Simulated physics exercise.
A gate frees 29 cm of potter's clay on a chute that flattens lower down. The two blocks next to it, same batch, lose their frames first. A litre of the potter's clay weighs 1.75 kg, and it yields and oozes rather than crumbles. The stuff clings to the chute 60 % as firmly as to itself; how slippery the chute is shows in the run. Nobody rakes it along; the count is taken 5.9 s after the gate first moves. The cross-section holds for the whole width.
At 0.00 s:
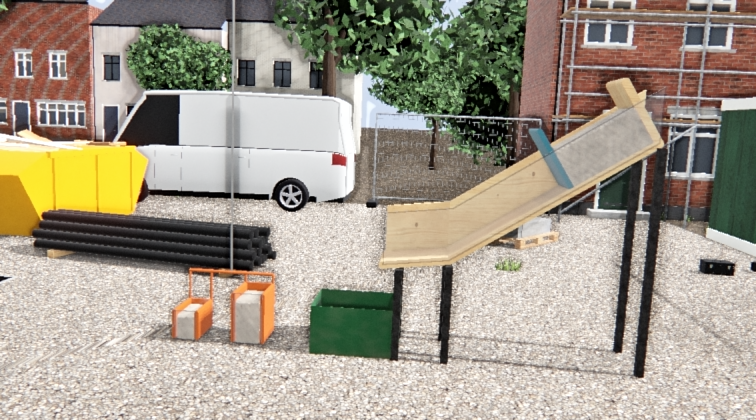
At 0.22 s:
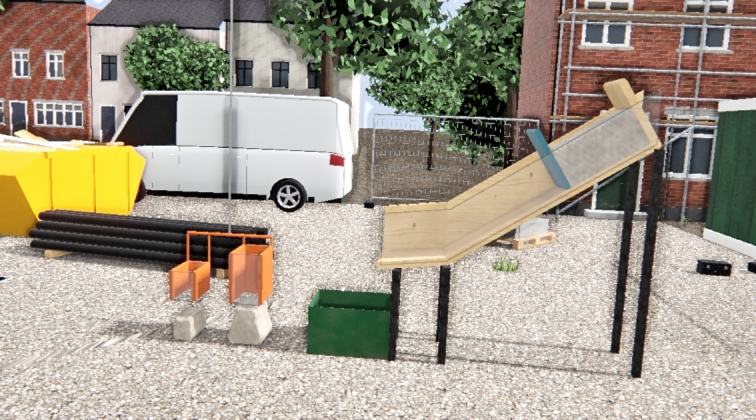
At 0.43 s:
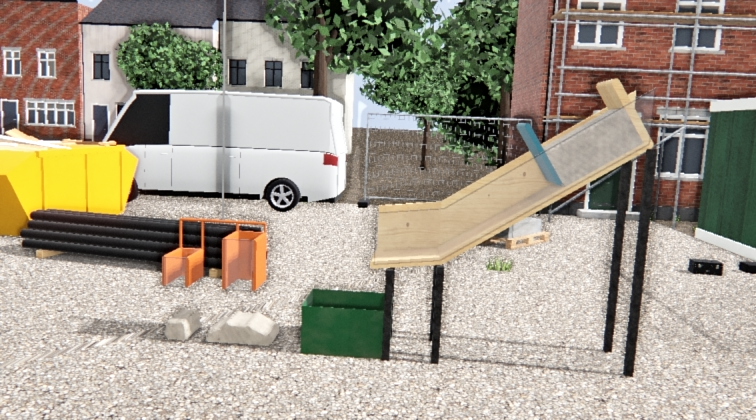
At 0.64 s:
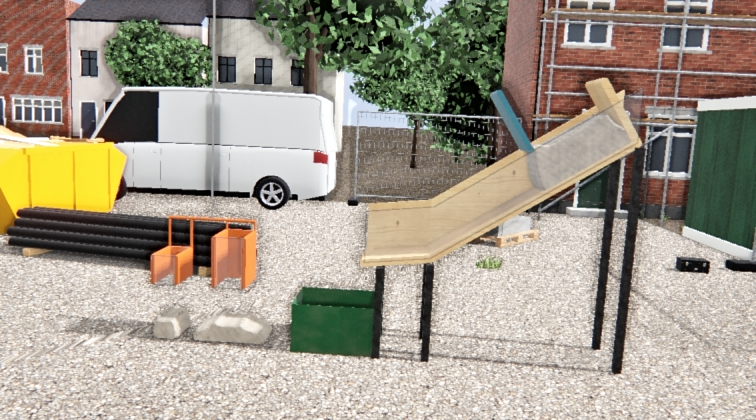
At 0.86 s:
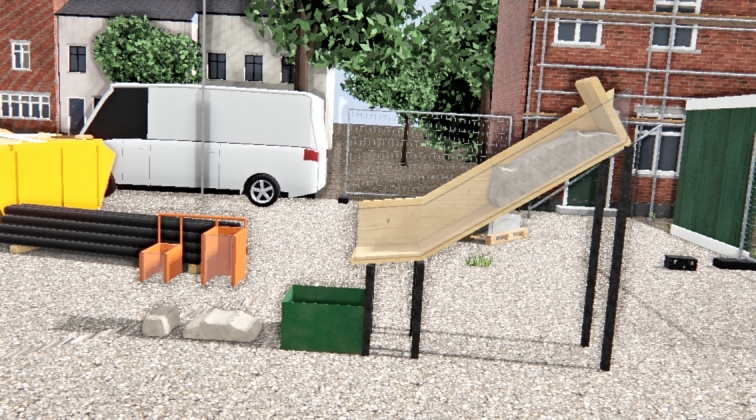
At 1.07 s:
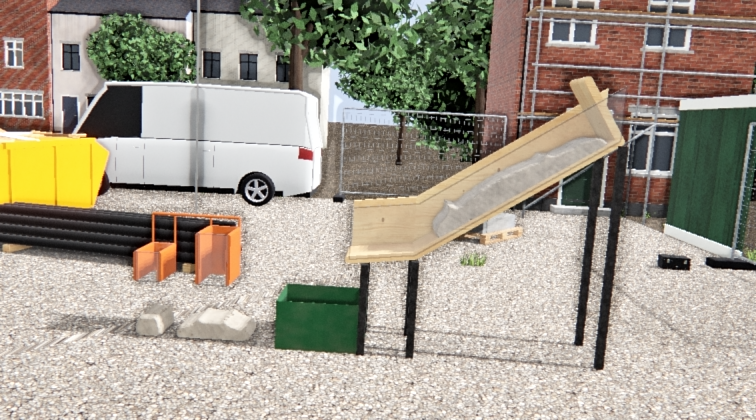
On a gravel building site, two orange moulds lift off pale grey blocks, which slump, the taller one spreading more. Then a blue-green gate rises from a wooden chute above a green box, and grey clay oozes down the slope.
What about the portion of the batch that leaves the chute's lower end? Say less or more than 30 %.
It comes out more than 30 %.
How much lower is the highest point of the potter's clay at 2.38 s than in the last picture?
Roughly 56.0 cm.
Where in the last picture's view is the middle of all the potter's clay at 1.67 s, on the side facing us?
Near (414, 234).
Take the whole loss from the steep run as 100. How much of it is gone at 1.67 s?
Some 70 per cent.
After 1.67 s, 45 % is on the steep run, 53 % on the flatter one and 2 % past the end.
After 2.38 s, 23 % is on the steep run, 36 % on the flatter one and 41 % past the end.
After 3.09 s, 20 % is on the steep run, 30 % on the flatter one and 50 % past the end.
After 3.80 s, 20 % is on the steep run, 30 % on the flatter one and 50 % past the end.
After 6.24 s, 20 % is on the steep run, 30 % on the flatter one and 50 % past the end.
